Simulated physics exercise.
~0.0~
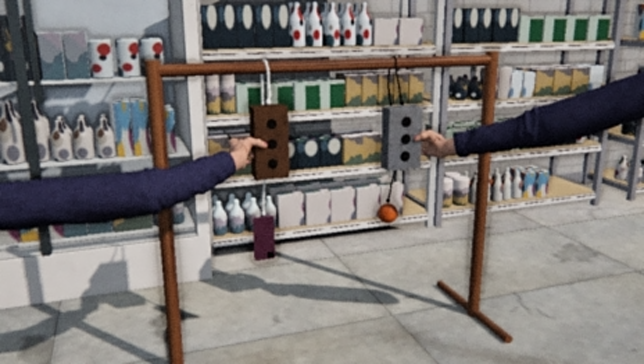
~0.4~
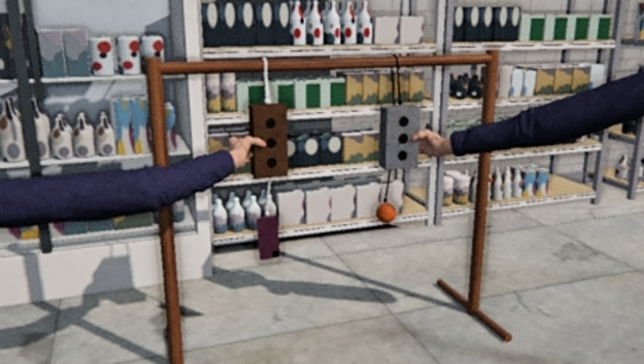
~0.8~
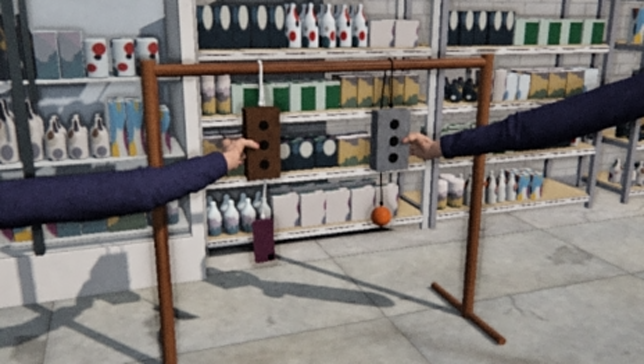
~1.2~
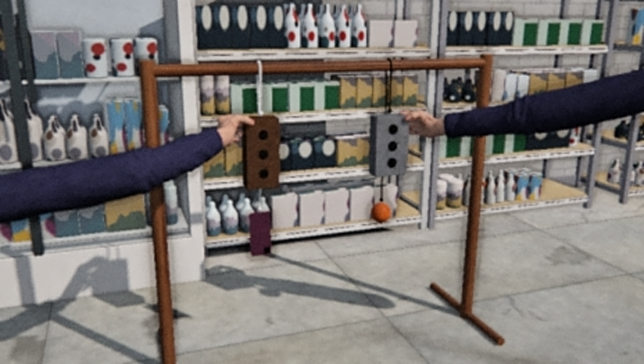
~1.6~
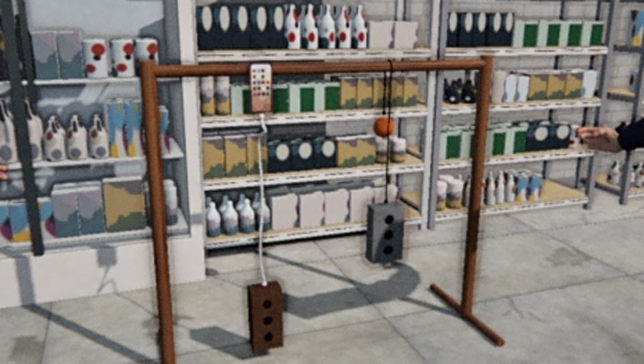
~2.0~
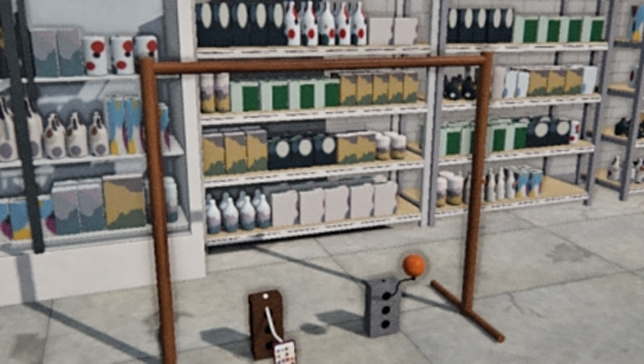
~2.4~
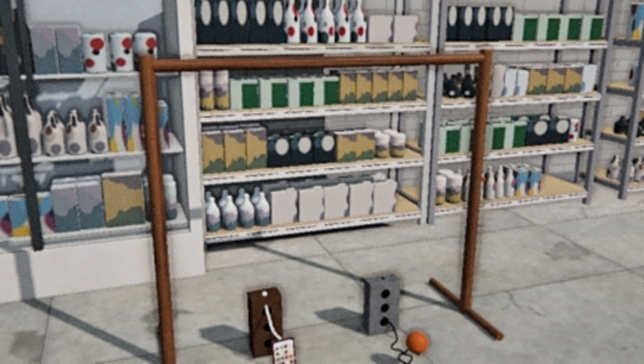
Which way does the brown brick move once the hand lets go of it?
The brick moves down, dropping from just below the rail to the floor.
